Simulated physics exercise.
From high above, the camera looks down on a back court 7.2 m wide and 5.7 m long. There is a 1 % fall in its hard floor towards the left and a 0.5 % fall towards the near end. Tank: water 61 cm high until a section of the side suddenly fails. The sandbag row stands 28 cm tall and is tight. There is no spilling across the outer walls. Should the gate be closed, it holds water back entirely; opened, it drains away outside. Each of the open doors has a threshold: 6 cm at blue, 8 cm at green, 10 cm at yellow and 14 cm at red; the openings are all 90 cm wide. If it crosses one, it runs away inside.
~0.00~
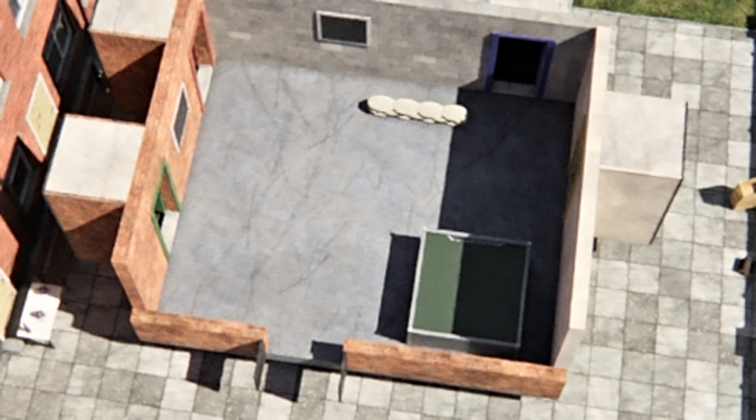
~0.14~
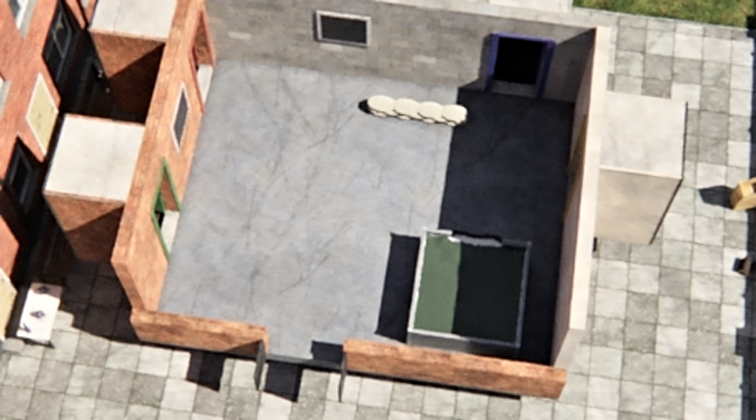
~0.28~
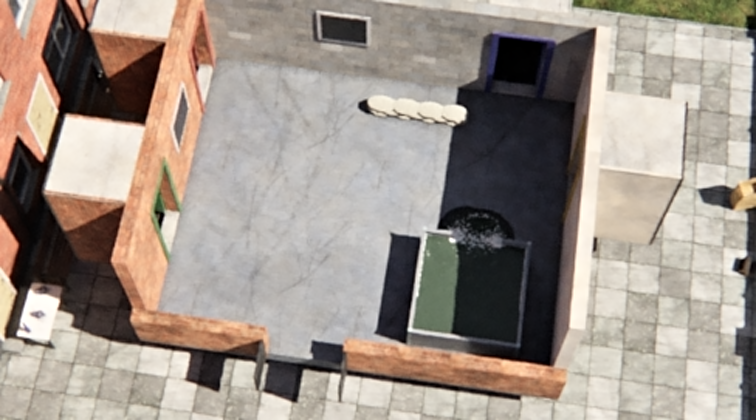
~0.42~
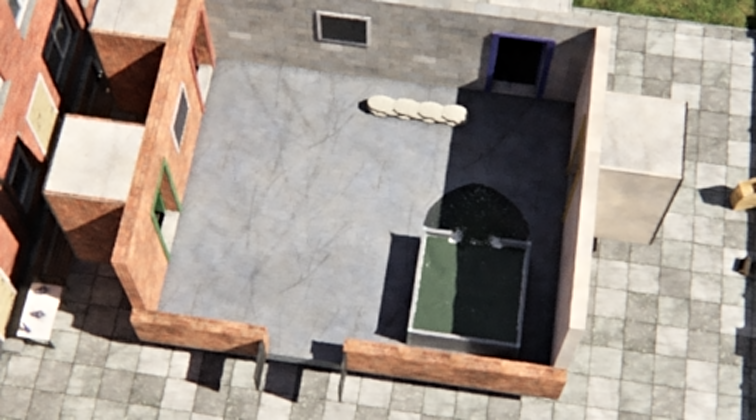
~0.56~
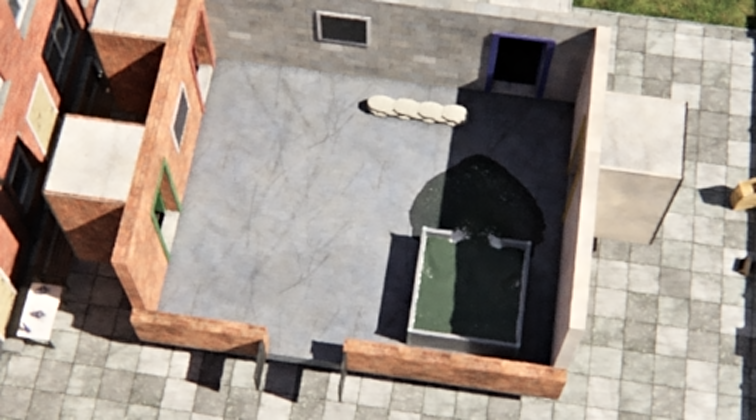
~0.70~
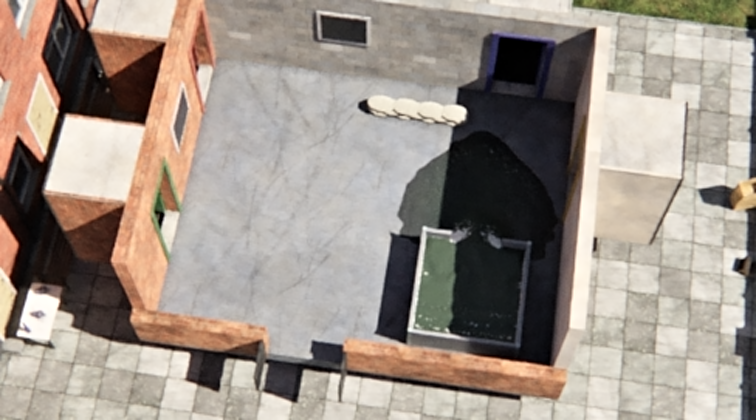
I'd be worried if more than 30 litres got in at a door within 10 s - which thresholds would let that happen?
As I see it, at the blue door it looks set to land over the limit, at the green door it looks set to land under the limit, at the yellow door it looks set to land under the limit, at the red door it looks set to land under the limit.
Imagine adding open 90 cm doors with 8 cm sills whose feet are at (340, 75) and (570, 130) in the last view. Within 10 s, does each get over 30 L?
In turn: Under, above.
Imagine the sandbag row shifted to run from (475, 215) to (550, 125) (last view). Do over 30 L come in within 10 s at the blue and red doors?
Note - blue: Limit held; red: Limit held.
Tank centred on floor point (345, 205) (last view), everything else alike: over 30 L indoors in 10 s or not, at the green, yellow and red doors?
So the green door keeps within it, the yellow door keeps within it and the red door tops the limit.
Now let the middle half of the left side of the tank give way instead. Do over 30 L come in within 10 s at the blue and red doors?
Versus the limit - blue: Within, red: Within.
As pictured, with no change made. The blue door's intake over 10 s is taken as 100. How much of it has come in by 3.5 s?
By that time, around 65 per cent.
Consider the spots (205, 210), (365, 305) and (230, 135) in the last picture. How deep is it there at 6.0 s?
The depths come out at 4, 0 and 8 centimetres, in the order listed.
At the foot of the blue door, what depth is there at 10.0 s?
Depth: Approx. 6.5 cm.
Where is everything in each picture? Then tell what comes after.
In the first picture, the tank at (470, 288) is whole and still, 61 cm deep.
In the second picture, water pours out on the tank's far side and has run 0.5 m, to a hidden place; typically 9 cm deep outside, 61 cm at the tank's back.
In the third picture, water pours out on the tank's far side and has run 0.9 m, to (466, 211); typically 10 cm deep outside, 61 cm at the tank's back.
In the fourth picture, the front is at (472, 188), 1.3 m from the gap on the tank's far side; 1.7 m2 of floor is under water; 61 cm left at the back of the tank.
In the fifth picture, water pours out on the tank's far side and has run 2.0 m, to (480, 158); typically 5 cm deep outside, 59 cm at the tank's back.
In the sixth picture, water pours out on the tank's far side and has run 2.5 m, to (479, 136); typically 4 cm deep outside, 54 cm at the tank's back.
After 1.4 s water covers 25 % of the floor and is deepest (36 cm) near (474, 247); blue door 10 cm at the sill, 7 L in, green door not reached, yellow door 9 cm at the sill, 0 L in, red door not reached.
After 2.2 s water covers 30 % of the floor and is deepest (28 cm) near (558, 105); blue door 22 cm at the sill, 65 L in, green door not reached, yellow door 11 cm at the sill, 2 L in, red door not reached.
After 3.5 s water covers 45 % of the floor and is deepest (22 cm) near (474, 247); blue door 17 cm at the sill, 171 L in, green door not reached, yellow door 7 cm at the sill, 3 L in, red door 7 cm at the sill, 0 L in.
After 6.0 s water covers 60 % of the floor and is deepest (17 cm) near (212, 77); blue door 12 cm at the sill, 243 L in, green door 4 cm at the sill, 0 L in, yellow door 7 cm at the sill, 3 L in, red door 16 cm at the sill, 0 L in.
After 10.0 s water covers 80 % of the floor and is deepest (12 cm) near (157, 315); blue door 6 cm at the sill, 268 L in, green door 6 cm at the sill, 0 L in, yellow door 5 cm at the sill, 3 L in, red door 10 cm at the sill, 2 L in.
